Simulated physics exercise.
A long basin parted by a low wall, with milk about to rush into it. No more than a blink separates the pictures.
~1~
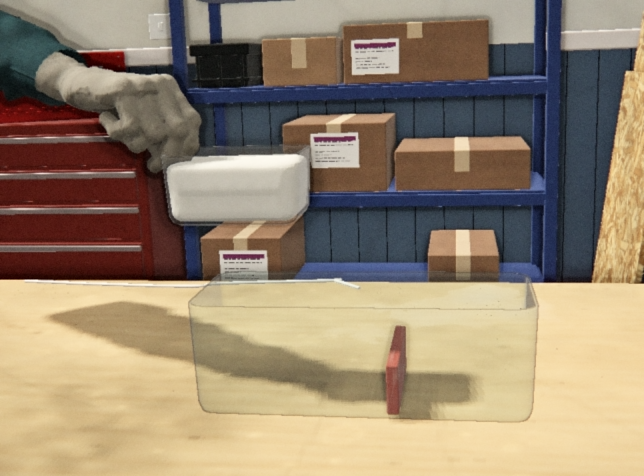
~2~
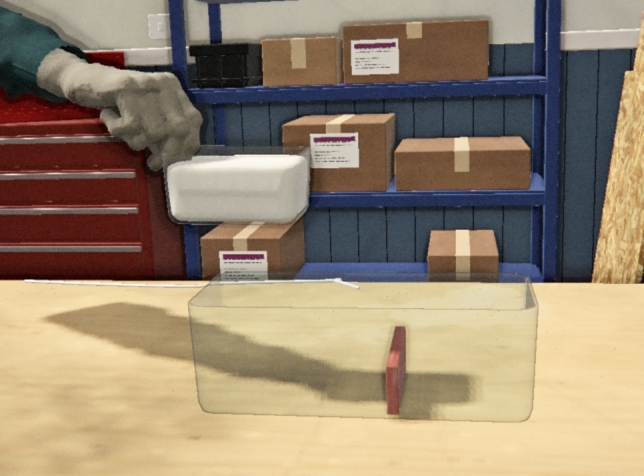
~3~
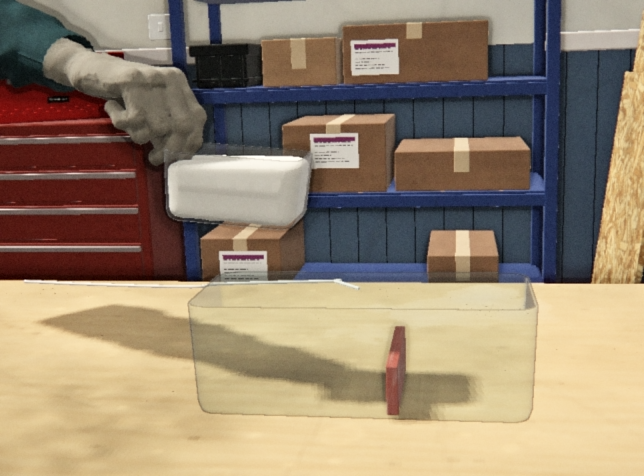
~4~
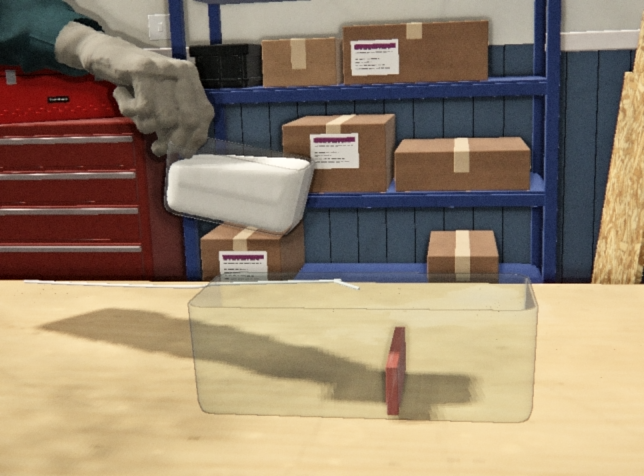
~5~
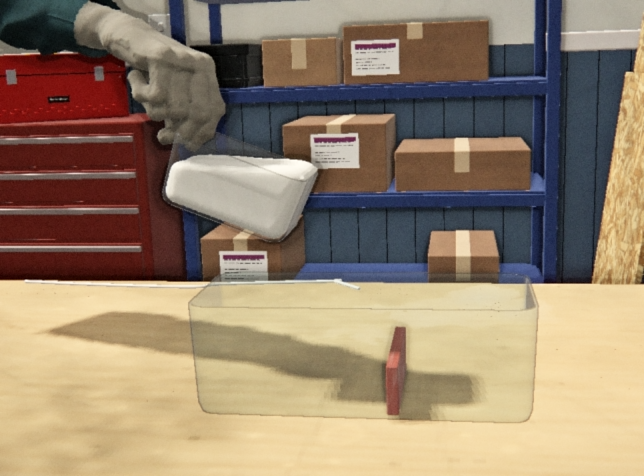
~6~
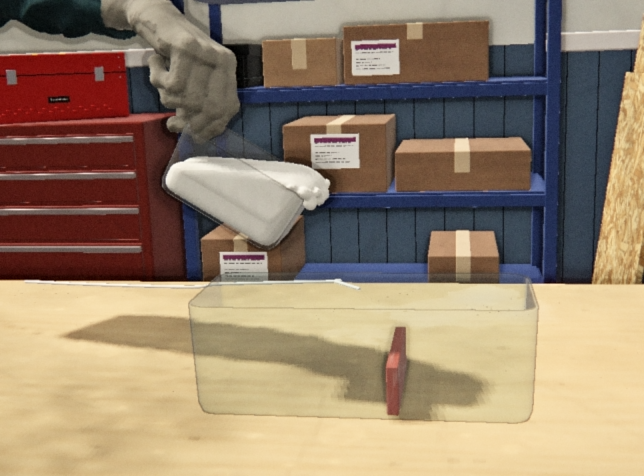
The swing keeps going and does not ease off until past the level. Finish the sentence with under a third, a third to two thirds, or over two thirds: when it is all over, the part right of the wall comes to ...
When it is all over, the part right of the wall comes to under a third.
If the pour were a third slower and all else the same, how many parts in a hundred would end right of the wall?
Share on the right: Some 10 percent.
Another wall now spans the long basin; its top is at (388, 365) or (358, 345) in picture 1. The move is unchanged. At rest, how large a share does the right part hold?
First try 30 per cent, second try 60 per cent.
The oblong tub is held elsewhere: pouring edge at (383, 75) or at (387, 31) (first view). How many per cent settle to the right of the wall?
First try: About 80 %; second try: About 80 %.
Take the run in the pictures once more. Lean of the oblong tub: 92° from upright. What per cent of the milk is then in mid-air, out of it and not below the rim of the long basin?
Roughly 30 per cent.
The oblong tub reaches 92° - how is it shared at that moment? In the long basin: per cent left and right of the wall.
Left 50 %, right 5 %.
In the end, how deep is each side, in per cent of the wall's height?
Some 40 per cent left and 0 right.
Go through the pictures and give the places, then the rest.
In the first frame, tilt 0°; pouring edge (304, 152); surface from (179, 163) to (303, 160); the long basin's rim runs from (205, 290) to (533, 292); the wall's top is at (397, 346).
In the second frame, tilt 1°; pouring edge (304, 154); surface from (179, 162) to (302, 161).
In the third frame, tilt 6°; pouring edge (306, 159); surface from (180, 161) to (305, 163).
In the fourth frame, tilt 12°; pouring edge (309, 168); surface from (181, 161) to (308, 165).
In the fifth frame, tilt 21°; pouring edge (311, 179); surface from (183, 162) to (309, 171); 2 per cent is over the edge.
In the sixth frame, tilt 32°; pouring edge (311, 192); surface from (180, 163) to (309, 181); 8 per cent is over the edge.
A moment on, the oblong tub is tipped on its side and 17 per cent is still to pour, 51 is left of the wall and 3 right of it.
Next, the oblong tub is tipped right over and 2 per cent is still to pour, 83 is left of the wall and 4 right of it.
Then the oblong tub is tipped right over and 0 per cent is still to pour, 88 is left of the wall and 6 right of it.
Later the oblong tub is tipped right over and 0 per cent is still to pour, 88 is left of the wall and 6 right of it.
At rest 88 per cent lies left of the wall, 6 right of it and 6 outside.
